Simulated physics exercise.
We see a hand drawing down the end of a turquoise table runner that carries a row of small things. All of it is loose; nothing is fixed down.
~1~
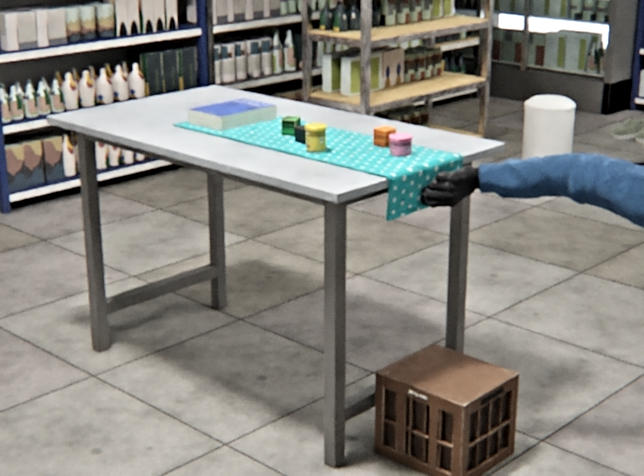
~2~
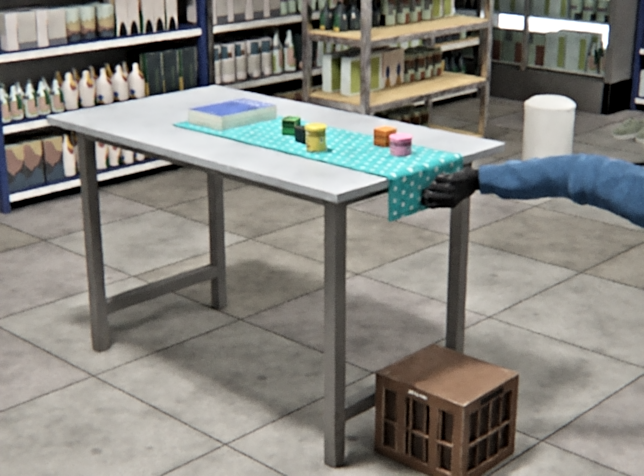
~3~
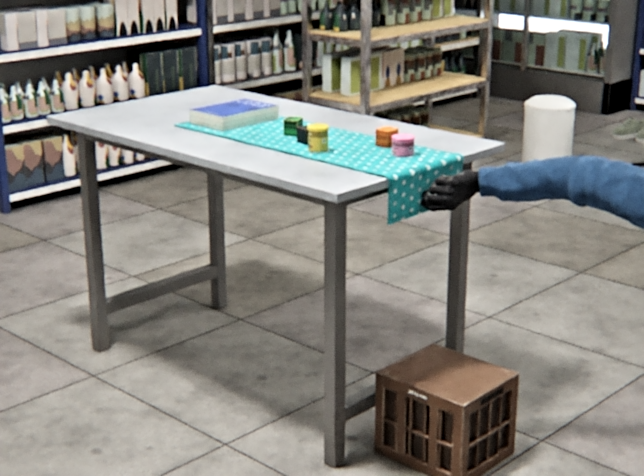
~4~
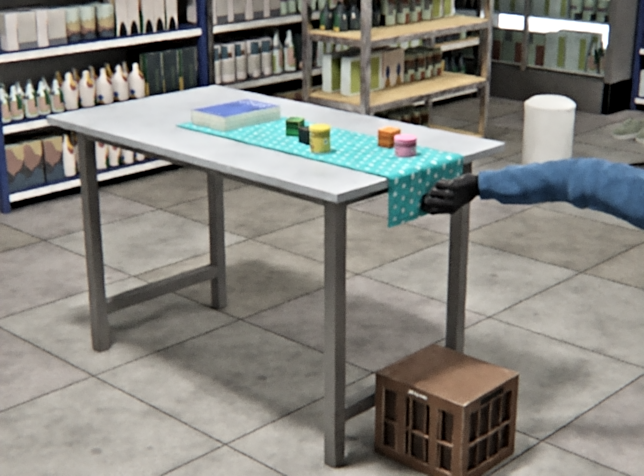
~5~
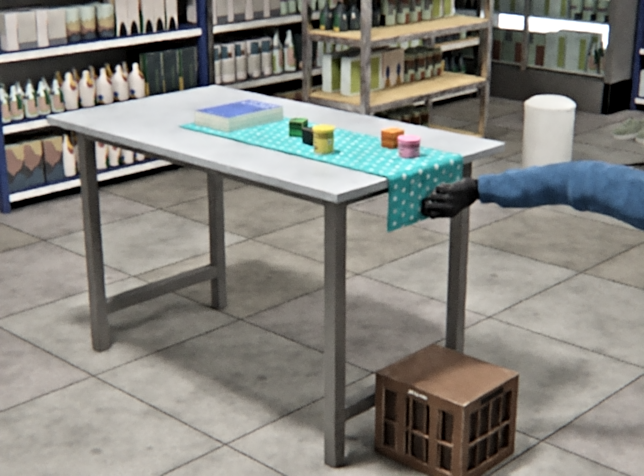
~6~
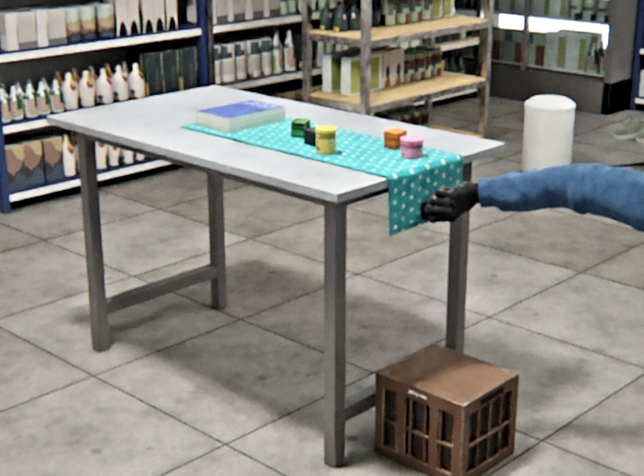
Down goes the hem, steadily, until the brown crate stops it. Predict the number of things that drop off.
The number on top goes down by four.
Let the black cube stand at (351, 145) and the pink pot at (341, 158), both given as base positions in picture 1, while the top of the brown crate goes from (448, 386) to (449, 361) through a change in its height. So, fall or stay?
The black cube does not stay aboard, and the pink pot does not stay aboard.
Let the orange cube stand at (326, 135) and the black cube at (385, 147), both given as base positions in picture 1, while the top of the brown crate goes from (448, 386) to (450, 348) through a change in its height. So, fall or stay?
The orange cube stays aboard, and the black cube does not stay aboard.
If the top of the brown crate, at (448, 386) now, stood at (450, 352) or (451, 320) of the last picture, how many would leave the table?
In that event, 3 and 2.
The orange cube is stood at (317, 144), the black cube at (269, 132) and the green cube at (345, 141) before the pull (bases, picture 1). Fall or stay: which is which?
Orange cube: Gone off. Black cube: Still up. Green cube: Gone off.
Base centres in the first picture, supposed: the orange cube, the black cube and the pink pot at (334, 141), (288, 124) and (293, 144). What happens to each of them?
In the end the orange cube is no longer on top, the black cube is still on top, and the pink pot is no longer on top.
Soon after, hem near (426, 290); pink pot and orange cube gone.
After that, hem near (426, 336); pink pot, orange cube and yellow can gone.
In the end, hem on the crate; pink pot, orange cube, yellow can and black cube gone. It carries off four.
